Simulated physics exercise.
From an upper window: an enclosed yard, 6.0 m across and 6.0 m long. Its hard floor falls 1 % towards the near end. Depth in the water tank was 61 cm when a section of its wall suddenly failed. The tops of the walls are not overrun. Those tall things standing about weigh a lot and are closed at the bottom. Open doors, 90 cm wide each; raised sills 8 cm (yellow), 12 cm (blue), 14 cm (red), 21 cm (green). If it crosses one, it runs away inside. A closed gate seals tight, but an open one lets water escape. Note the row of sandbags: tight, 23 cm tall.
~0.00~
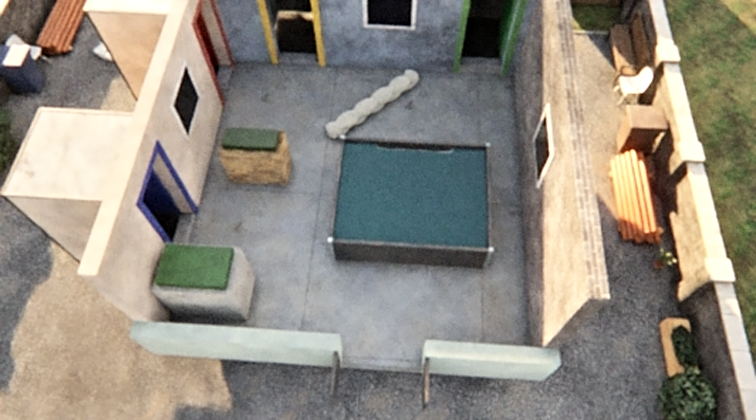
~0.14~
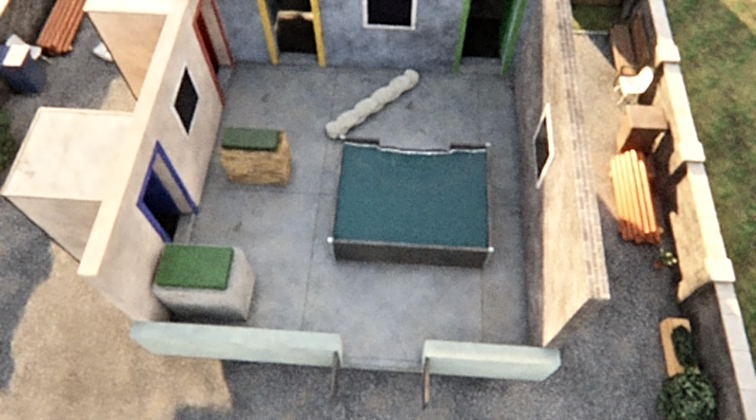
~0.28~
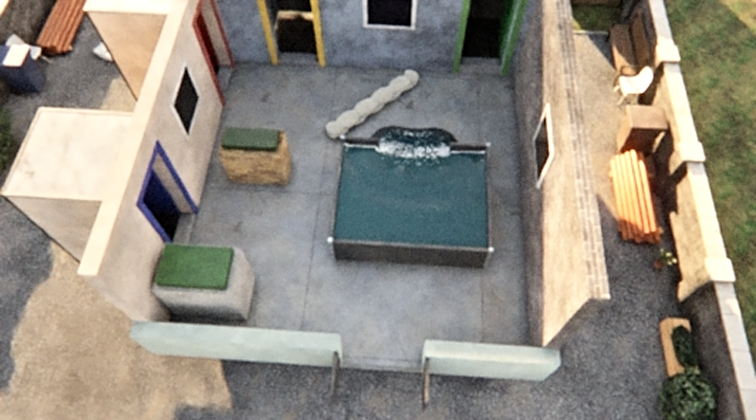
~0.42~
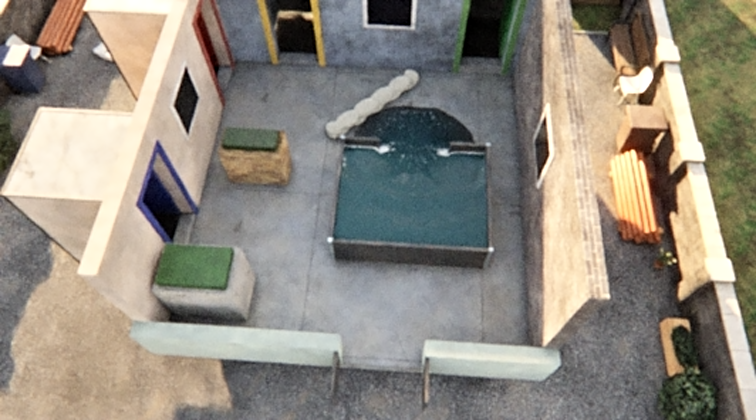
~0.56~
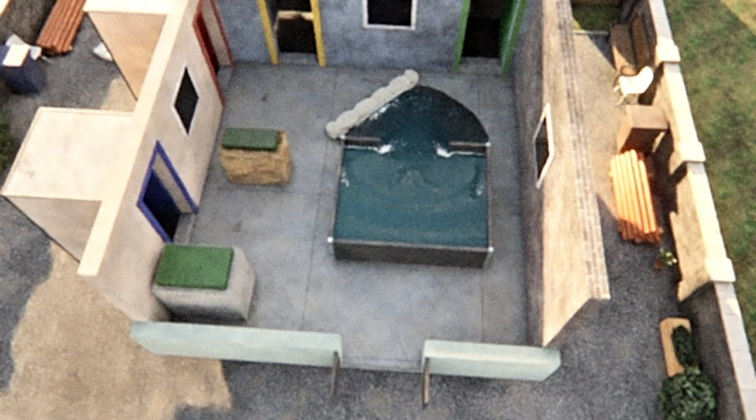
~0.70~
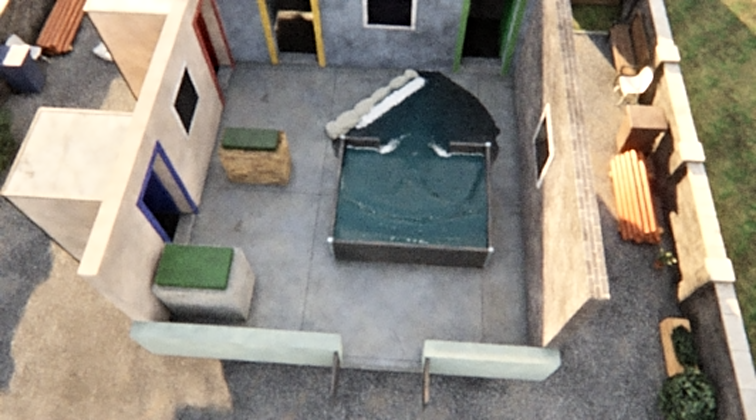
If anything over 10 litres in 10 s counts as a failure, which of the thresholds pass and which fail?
The yellow door passes. The blue door passes. The red door passes. The green door fails.
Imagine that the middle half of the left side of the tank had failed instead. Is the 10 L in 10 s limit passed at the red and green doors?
Lab note: Vs limit, red door inside limit; green door inside limit.
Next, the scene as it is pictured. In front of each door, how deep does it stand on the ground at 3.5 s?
You'd get yellow at 4 cm, blue at 0 cm, red at 12 cm, and green at 31 cm.
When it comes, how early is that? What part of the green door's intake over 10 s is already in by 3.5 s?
Fraction in by then: Around 70 per cent.
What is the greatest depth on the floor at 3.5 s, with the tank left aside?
Max depth: About 34 centimetres.
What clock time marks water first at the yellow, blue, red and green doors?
So, yellow at 2.0 s, then blue at 5.5 s, red at 3.0 s, and green at 1.0 s.
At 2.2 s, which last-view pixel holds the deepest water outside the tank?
Spot: Approx. (504, 78).
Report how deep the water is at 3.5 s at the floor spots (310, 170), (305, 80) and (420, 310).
Taking the spots in order: 3 cm, 4 cm, 0 cm.
After 1.4 s water covers 20 % of the floor and is deepest (43 cm) near (436, 74); yellow door not reached, blue door not reached, red door not reached, green door 25 cm at the sill, 0 L in.
After 2.2 s water covers 30 % of the floor and is deepest (48 cm) near (504, 78); yellow door 3 cm at the sill, 0 L in, blue door not reached, red door not reached, green door 35 cm at the sill, 14 L in.
After 3.5 s water covers 55 % of the floor and is deepest (34 cm) near (504, 84); yellow door 4 cm at the sill, 0 L in, blue door not reached, red door 12 cm at the sill, 0 L in, green door 31 cm at the sill, 77 L in.
After 6.0 s water covers 90 % of the floor and is deepest (26 cm) near (528, 360); yellow door 1 cm at the sill, 0 L in, blue door 4 cm at the sill, 0 L in, red door 5 cm at the sill, 0 L in, green door 21 cm at the sill, 108 L in.
After 10.0 s water covers 95 % of the floor and is deepest (19 cm) near (528, 360); yellow door 4 cm at the sill, 0 L in, blue door 12 cm at the sill, 0 L in, red door 4 cm at the sill, 0 L in, green door 12 cm at the sill, 109 L in.
